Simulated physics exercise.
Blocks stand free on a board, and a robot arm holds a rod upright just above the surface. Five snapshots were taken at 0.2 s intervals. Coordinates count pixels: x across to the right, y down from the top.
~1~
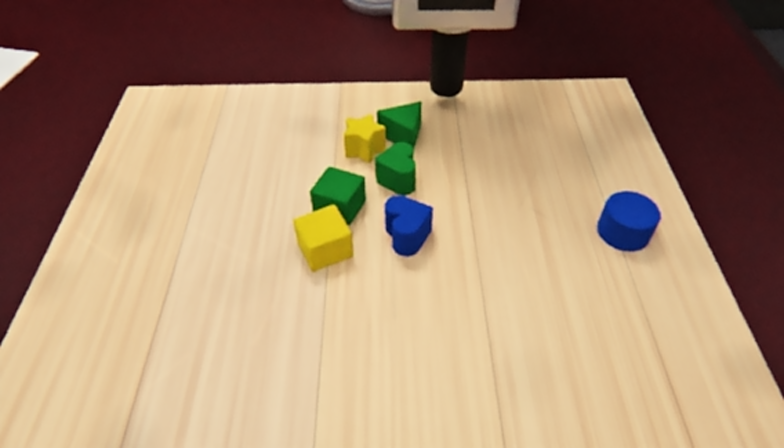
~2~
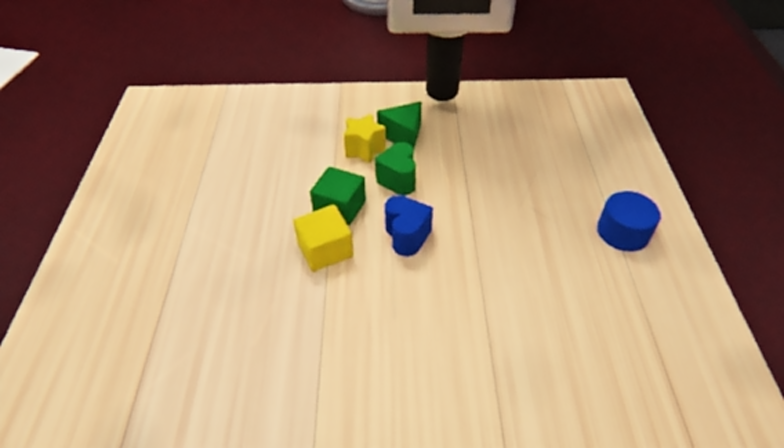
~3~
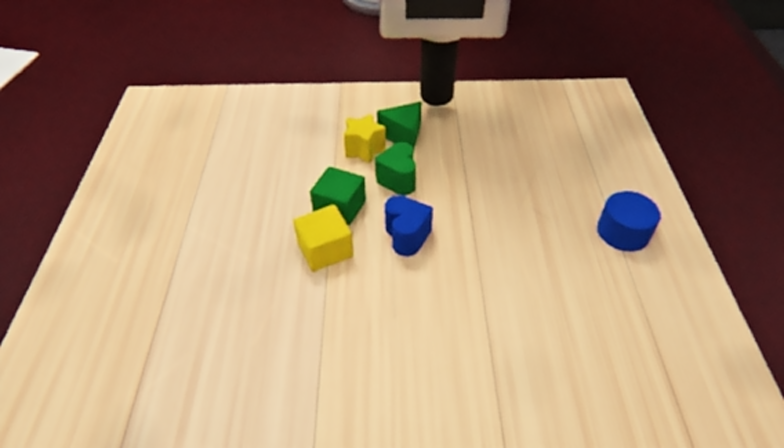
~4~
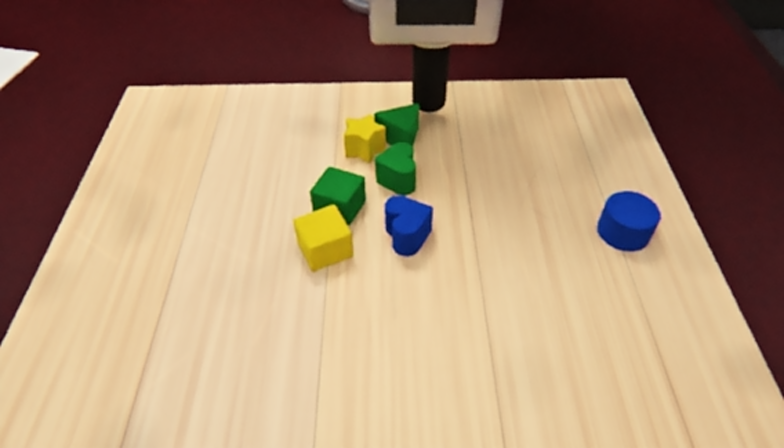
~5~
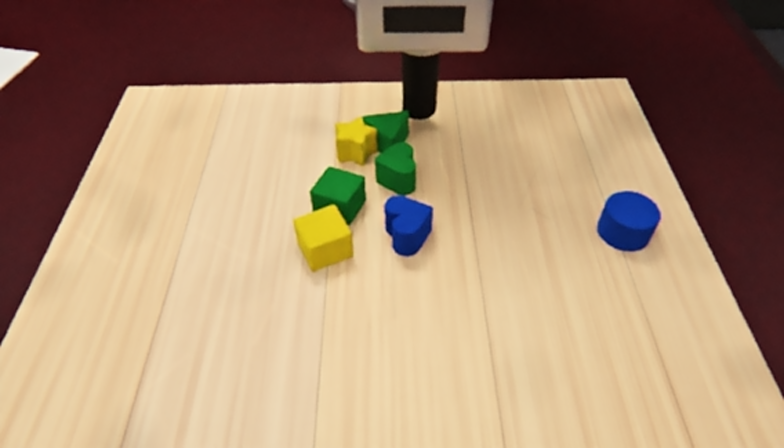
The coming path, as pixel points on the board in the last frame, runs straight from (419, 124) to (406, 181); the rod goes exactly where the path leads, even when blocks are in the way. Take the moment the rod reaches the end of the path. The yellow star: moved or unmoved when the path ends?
The yellow star moves.
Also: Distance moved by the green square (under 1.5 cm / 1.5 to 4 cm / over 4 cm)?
If I had to pick, the green square travels less than 1.5 cm here.
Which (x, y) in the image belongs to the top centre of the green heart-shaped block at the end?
Its top centre is at about (386, 184).
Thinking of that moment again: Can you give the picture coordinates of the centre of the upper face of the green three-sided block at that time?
Roughly at (369, 147).
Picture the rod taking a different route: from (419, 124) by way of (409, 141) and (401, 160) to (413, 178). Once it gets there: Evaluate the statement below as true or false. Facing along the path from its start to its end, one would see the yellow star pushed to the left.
False - the claim does not hold.
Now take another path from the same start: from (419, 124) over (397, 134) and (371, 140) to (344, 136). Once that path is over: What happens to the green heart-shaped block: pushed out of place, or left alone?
The block stays on its spot.
On the path given first. Halfway along, rod (413, 138); yellow star (337, 133), turned 35° clockwise; green three-sided block (372, 138), turned 40° clockwise.
At the end, rod (406, 167); green square not moved; yellow star (336, 133), turned 35° clockwise; green three-sided block (369, 147), turned 95° clockwise; green heart-shaped block (386, 184), turned 15° clockwise; blue heart-shaped block (407, 218), turned 15° anticlockwise.
